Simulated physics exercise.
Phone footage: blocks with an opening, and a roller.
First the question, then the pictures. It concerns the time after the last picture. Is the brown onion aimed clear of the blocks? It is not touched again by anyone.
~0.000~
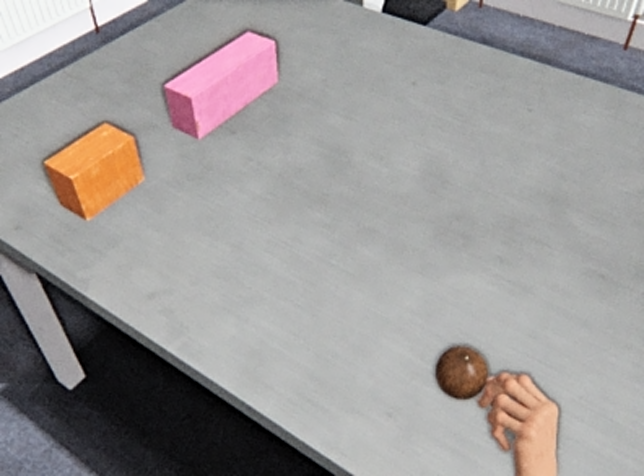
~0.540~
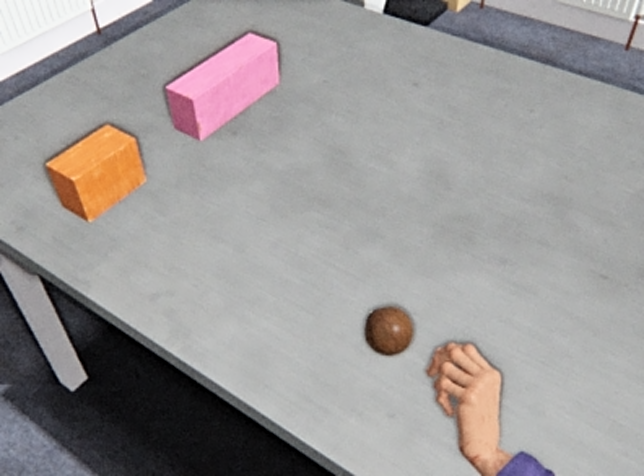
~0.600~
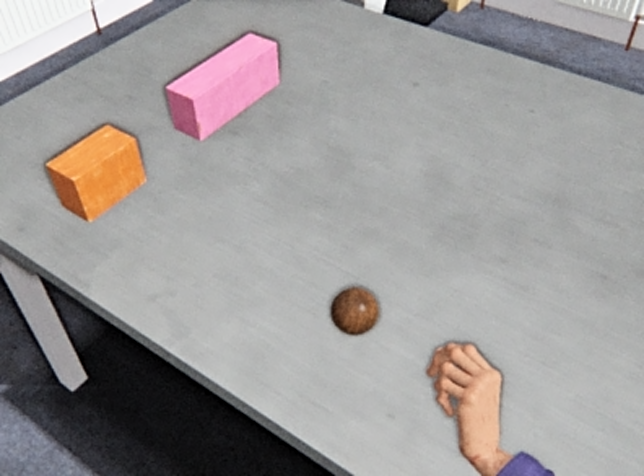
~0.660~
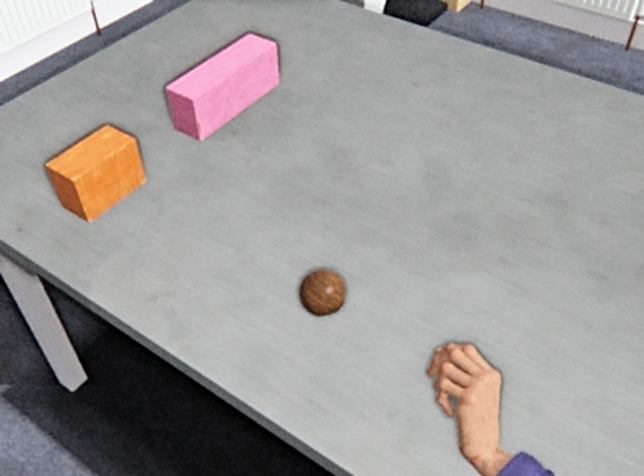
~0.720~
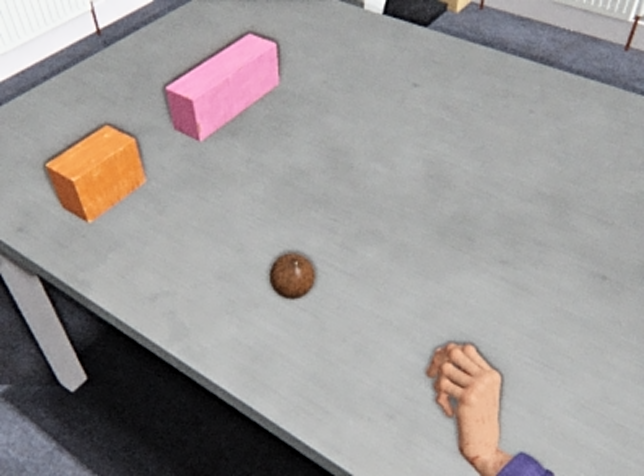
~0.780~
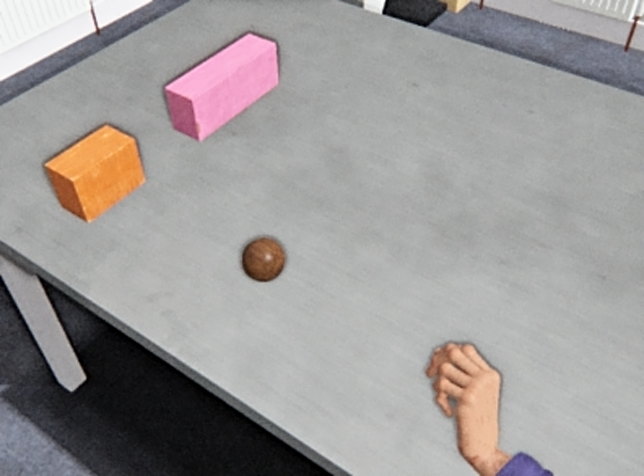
Most likely it is thwarted along the way.
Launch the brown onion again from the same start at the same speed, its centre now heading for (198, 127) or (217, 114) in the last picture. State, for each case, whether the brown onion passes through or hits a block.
Try by try, the brown onion meets a block; meets a block.
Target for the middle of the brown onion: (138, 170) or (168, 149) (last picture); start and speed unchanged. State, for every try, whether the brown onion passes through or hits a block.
The brown onion is stopped; passes through its gap.
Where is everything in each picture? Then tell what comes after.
In the first picture, brown onion (462, 372) under the hand; orange block (97, 172).
In the second picture, brown onion (389, 331); pink block (226, 85).
In the third picture, brown onion (355, 312); orange block (99, 173).
In the fourth picture, brown onion (323, 293); pink block (226, 86).
In the fifth picture, brown onion (292, 276); orange block (98, 174).
In the sixth picture, brown onion (263, 260); pink block (226, 86).
After 0.92 s, brown onion heading on near (202, 225).
After 1.10 s, brown onion coming back near (137, 186).
In the end (2.3 s), the brown onion bounces off, near (152, 191).
